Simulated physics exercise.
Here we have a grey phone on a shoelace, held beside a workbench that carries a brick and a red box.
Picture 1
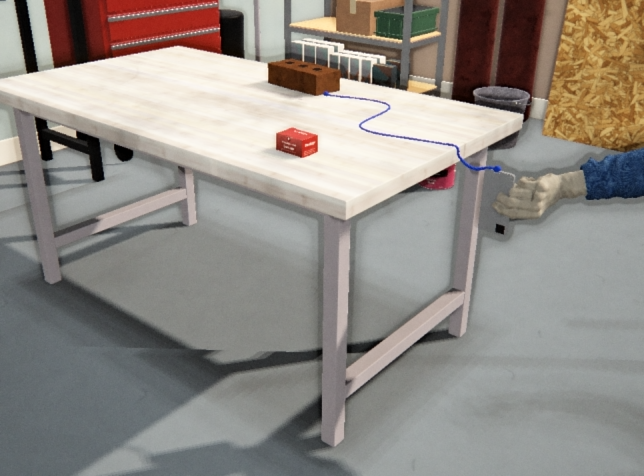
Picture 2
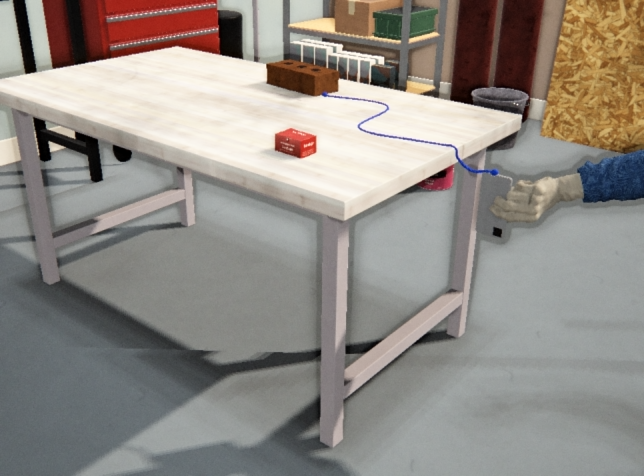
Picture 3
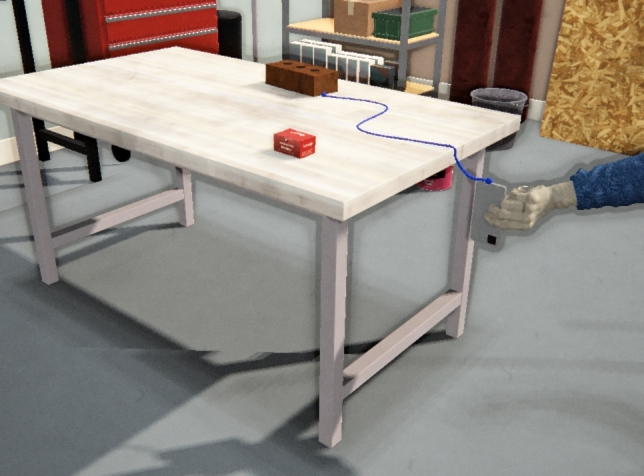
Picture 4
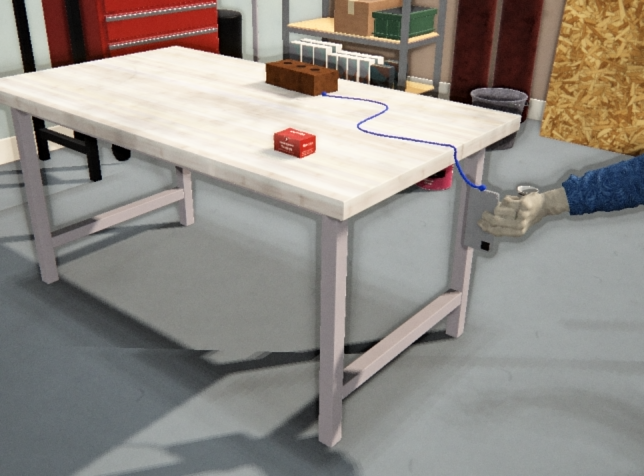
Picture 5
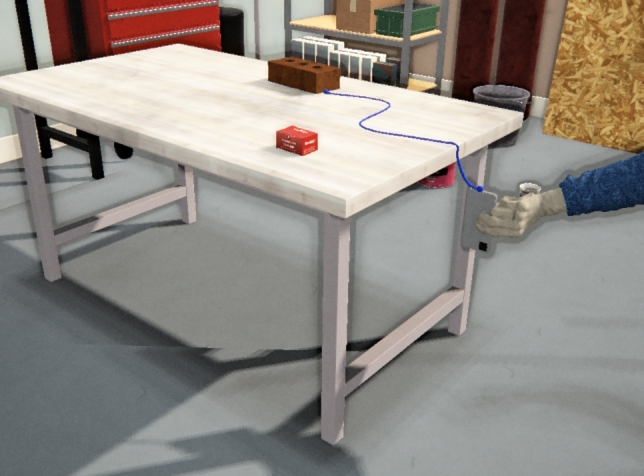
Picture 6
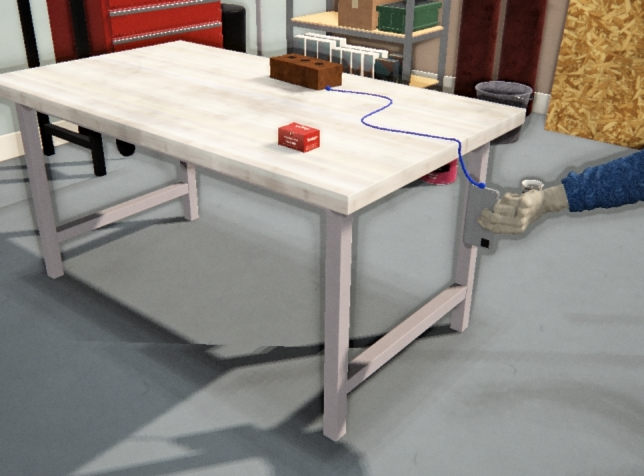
At the start, a gloved hand at the right holds a small grey object on a blue cord that runs across a pale workbench to a brick, near a red box. The hand shifts slightly down and left, closer to the table leg, then barely moves, while brick and box stay put.
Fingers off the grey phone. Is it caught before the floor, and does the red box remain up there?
The grey phone hangs in the air. The red box remains where it stands.
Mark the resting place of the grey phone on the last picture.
It ends at (461, 279).
Then, 0.90 s later than the last view, phone above the floor near (471, 275); brick as before; box as before.
Then, 1.86 s later than the last view, phone above the floor near (437, 249); brick as before; box as before.
Finally, phone above the floor near (462, 278); brick as before; box as before. The grey phone ends up dangling and the red box keeps its place.
